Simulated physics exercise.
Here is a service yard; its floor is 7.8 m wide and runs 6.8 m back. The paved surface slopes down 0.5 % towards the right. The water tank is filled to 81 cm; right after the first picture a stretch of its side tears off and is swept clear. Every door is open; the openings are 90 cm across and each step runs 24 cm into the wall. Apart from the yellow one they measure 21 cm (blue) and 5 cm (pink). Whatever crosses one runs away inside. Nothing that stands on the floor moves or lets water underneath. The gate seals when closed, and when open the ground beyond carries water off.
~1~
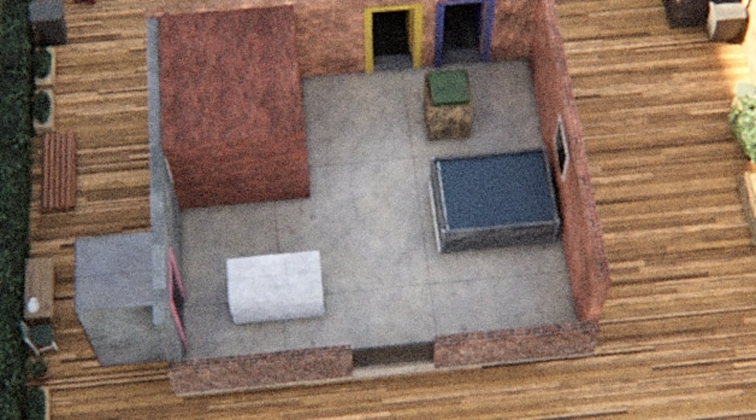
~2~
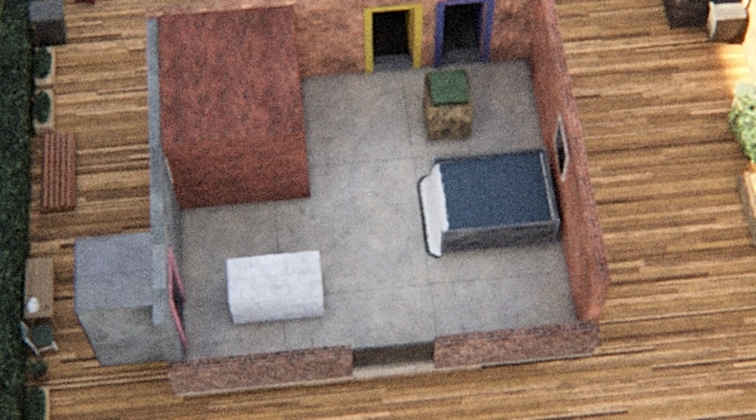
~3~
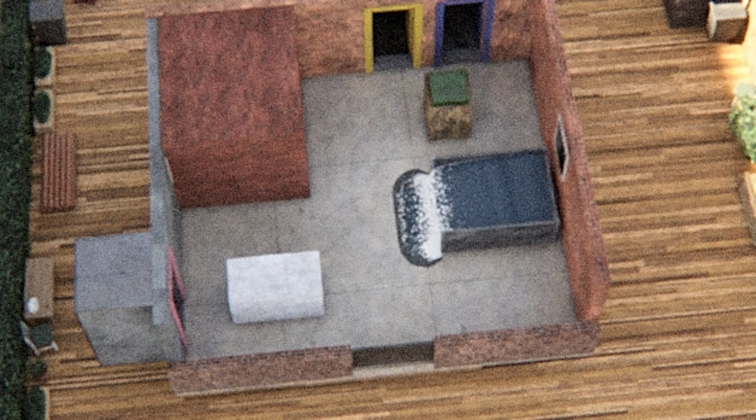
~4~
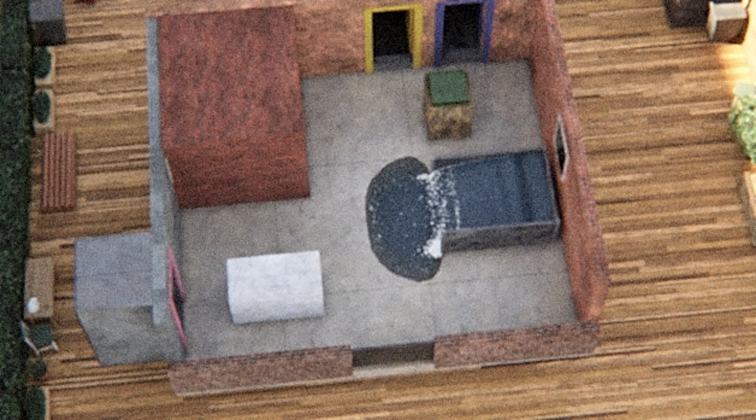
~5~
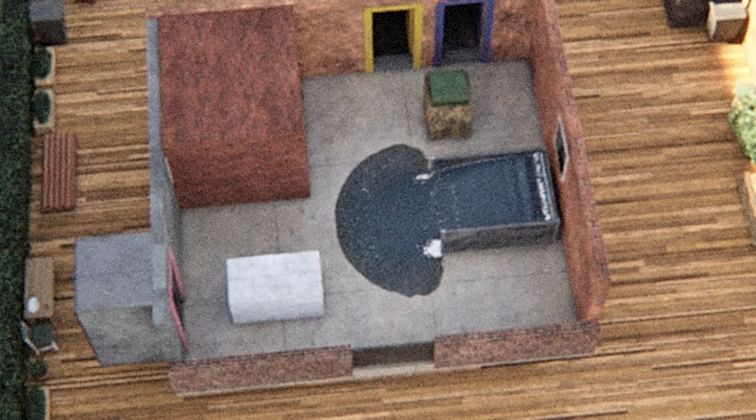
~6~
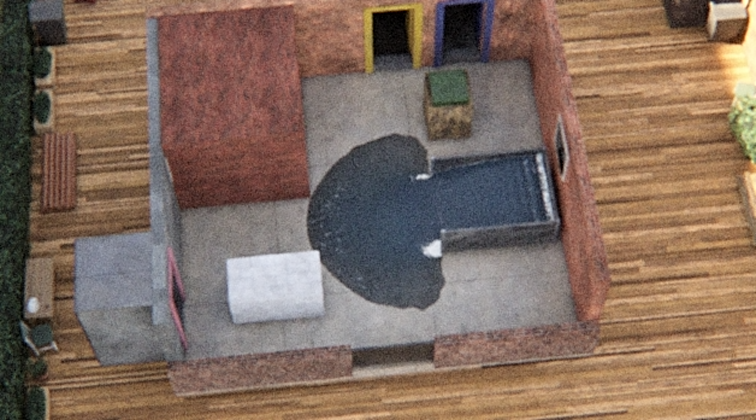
Dark water pouring from the left side of a rectangular tank, spreading leftward in a widening pool across a walled grey yard.
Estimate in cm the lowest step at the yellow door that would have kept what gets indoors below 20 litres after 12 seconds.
It would have to be roughly 6 cm high.
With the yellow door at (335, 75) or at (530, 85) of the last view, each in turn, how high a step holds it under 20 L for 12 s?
Roughly 20 and 11.5 cm.
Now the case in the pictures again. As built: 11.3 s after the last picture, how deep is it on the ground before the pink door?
Some 4.0 cm.
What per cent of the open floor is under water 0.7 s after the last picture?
About 40 per cent.
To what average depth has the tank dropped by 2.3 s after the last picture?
Roughly 18 cm on average.
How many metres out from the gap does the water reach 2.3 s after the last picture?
Roughly 6.2 m.
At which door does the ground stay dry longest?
The blue one.
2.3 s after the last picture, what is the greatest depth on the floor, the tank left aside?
About 36 cm.
Then, 0.7 s after the last picture water covers 40 % of the floor, deepest (33 cm) near (436, 230); it has not reached the yellow door.
Then, 2.3 s after the last picture water covers 60 % of the floor, deepest (36 cm) near (181, 215); 6 cm at the yellow door, 0 litres in over its 20 cm step.
Then, 11.3 s after the last picture water covers 100 % of the floor, deepest (14 cm) near (425, 353); 7 cm at the yellow door, 0 litres in over its 20 cm step.
At the yellow door as built, the water peaked near 10 cm, 8.7 s after the last picture.
Run again over the same 12 s with other heights there, 30 litres in over 5 cm, 9 litres over 7 cm. The limit of 20 litres is kept from about 6 cm up.
